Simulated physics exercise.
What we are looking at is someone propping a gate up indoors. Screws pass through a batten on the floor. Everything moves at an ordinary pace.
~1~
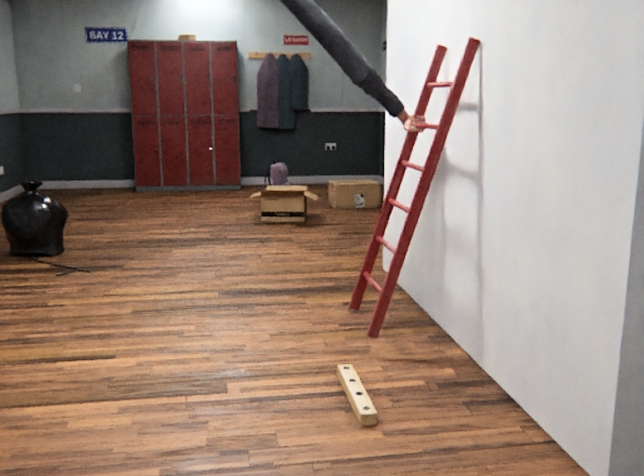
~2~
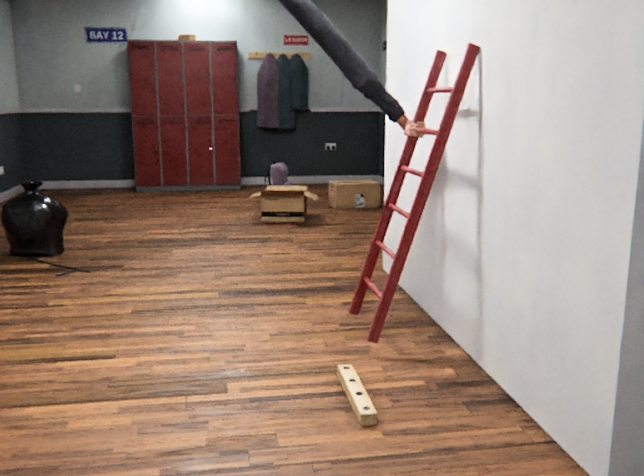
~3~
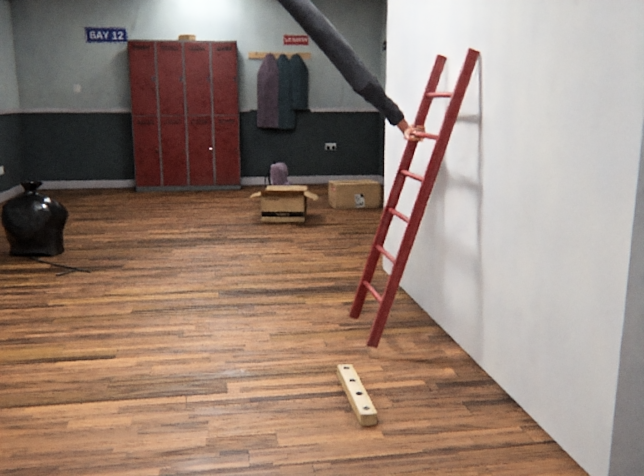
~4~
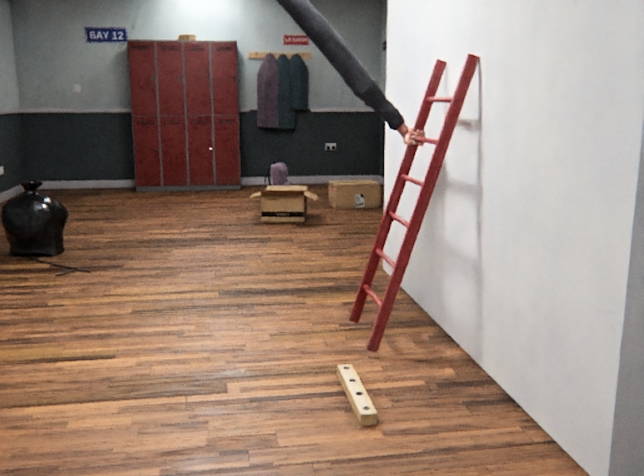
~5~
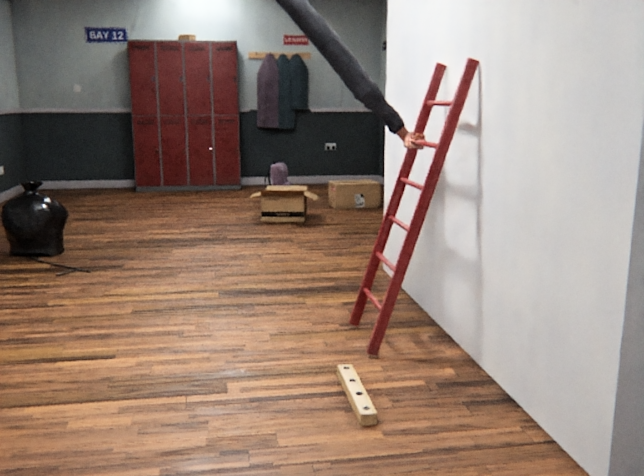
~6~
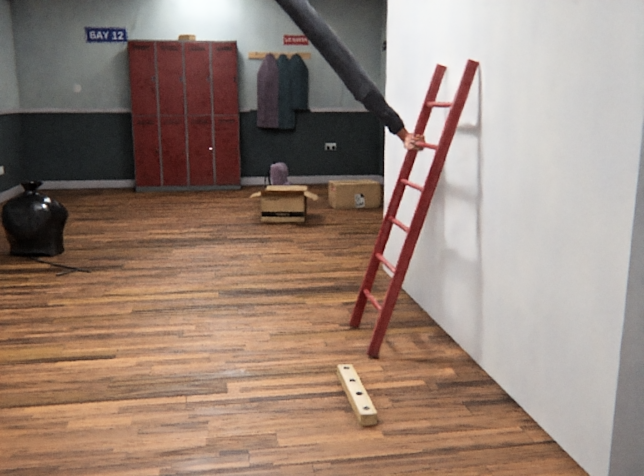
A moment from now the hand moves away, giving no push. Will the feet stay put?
Yes, it's going to be just fine, I think.
Then, 0.46 s on from there, red gate at rest near (407, 206).
In the end, the red gate stays up, near (407, 206).
